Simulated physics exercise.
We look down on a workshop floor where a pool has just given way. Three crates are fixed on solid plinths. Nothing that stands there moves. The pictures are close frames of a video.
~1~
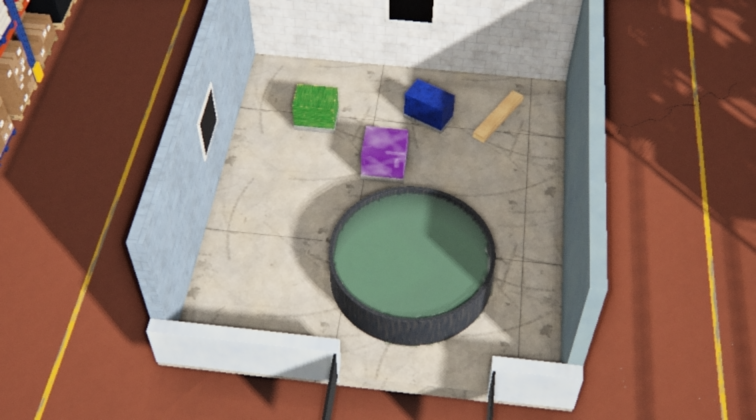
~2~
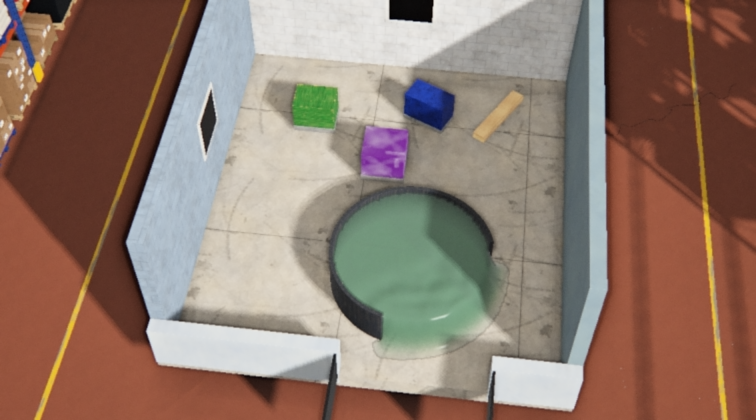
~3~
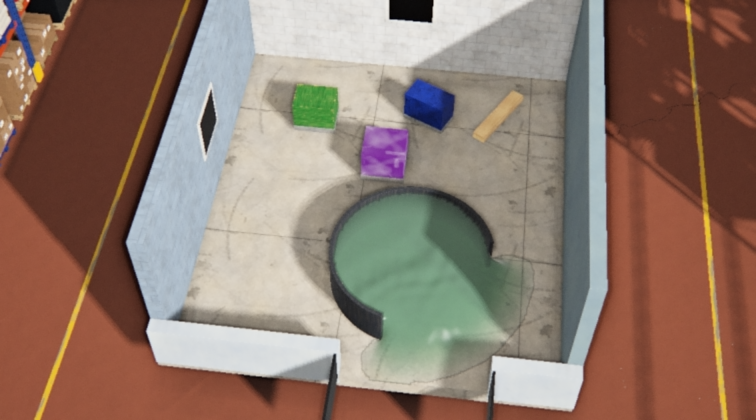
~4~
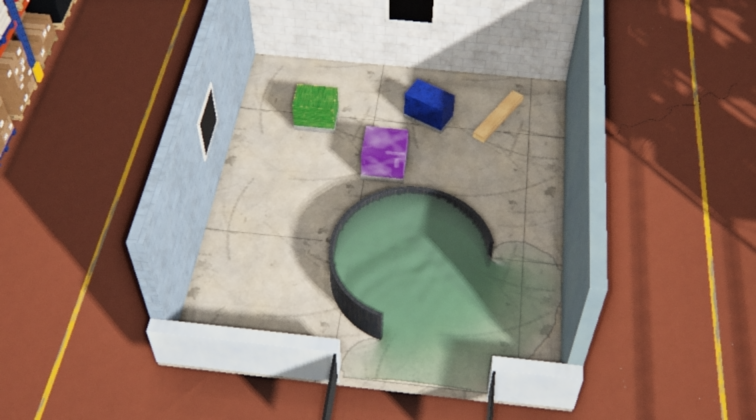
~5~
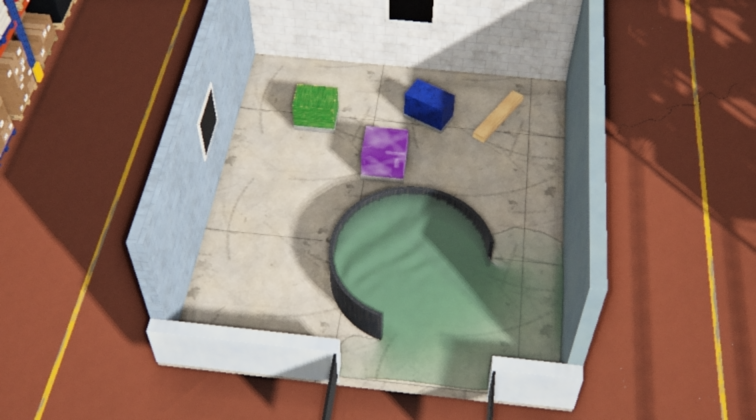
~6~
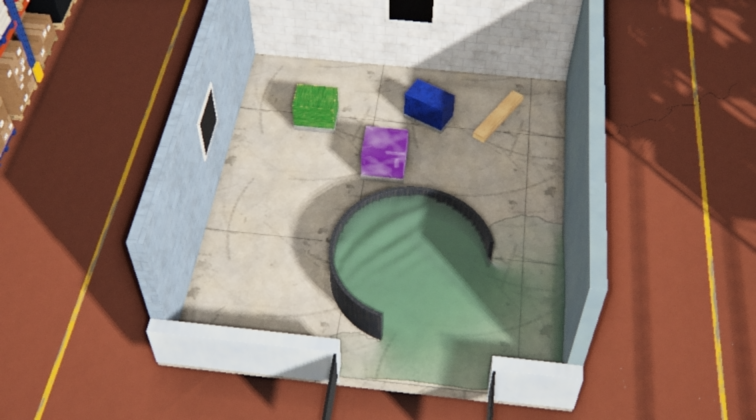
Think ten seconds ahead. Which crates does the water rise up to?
The green crate stays dry; the purple crate stays dry; the blue crate gets wet.
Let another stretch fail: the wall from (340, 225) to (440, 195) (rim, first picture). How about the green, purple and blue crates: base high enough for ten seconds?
My reading: The green one gets wet, the purple one takes water, the blue one is topped.
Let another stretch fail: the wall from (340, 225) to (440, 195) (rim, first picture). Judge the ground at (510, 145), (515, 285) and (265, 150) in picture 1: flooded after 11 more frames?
One after the other: Wet, dry, covered.
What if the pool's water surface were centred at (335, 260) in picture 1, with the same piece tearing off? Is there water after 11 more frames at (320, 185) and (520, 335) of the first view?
One after the other: No water, wet.
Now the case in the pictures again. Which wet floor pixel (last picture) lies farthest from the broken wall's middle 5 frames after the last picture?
Around (563, 166).
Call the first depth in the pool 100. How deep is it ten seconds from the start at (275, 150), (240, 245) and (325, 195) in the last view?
About 4, 0 and 2 per cent.
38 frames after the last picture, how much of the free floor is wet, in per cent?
I make it 50 per cent.
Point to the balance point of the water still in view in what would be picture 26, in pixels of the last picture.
I would point to (473, 271).
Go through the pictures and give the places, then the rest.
In the first picture, still water in the round pool at (412, 254).
In the second picture, the front is at (502, 267), out from the gap at (462, 321).
In the third picture, water pours out at (462, 322) and has run to (523, 263).
In the fourth picture, water pours out at (462, 323) and has run to (544, 257).
In the fifth picture, water pours out at (461, 324) and has run to (561, 248).
In the sixth picture, water pours out at (461, 324) and has run to (561, 229).
A moment on, water covers 15 % of the floor; the green crate not reached, the purple crate not reached, the blue crate not reached.
Next, water covers 25 % of the floor; the green crate not reached, the purple crate not reached, the blue crate not reached.
Then, water covers 35 % of the floor; the green crate not reached, the purple crate water round its plinth, the blue crate water round its plinth.
Later, water covers 50 % of the floor; the green crate water round its plinth, the purple crate water round its plinth, the blue crate water round its plinth.
In the end, water covers 75 % of the floor; the green crate stayed above the water, the purple crate stayed above the water, the blue crate was topped.
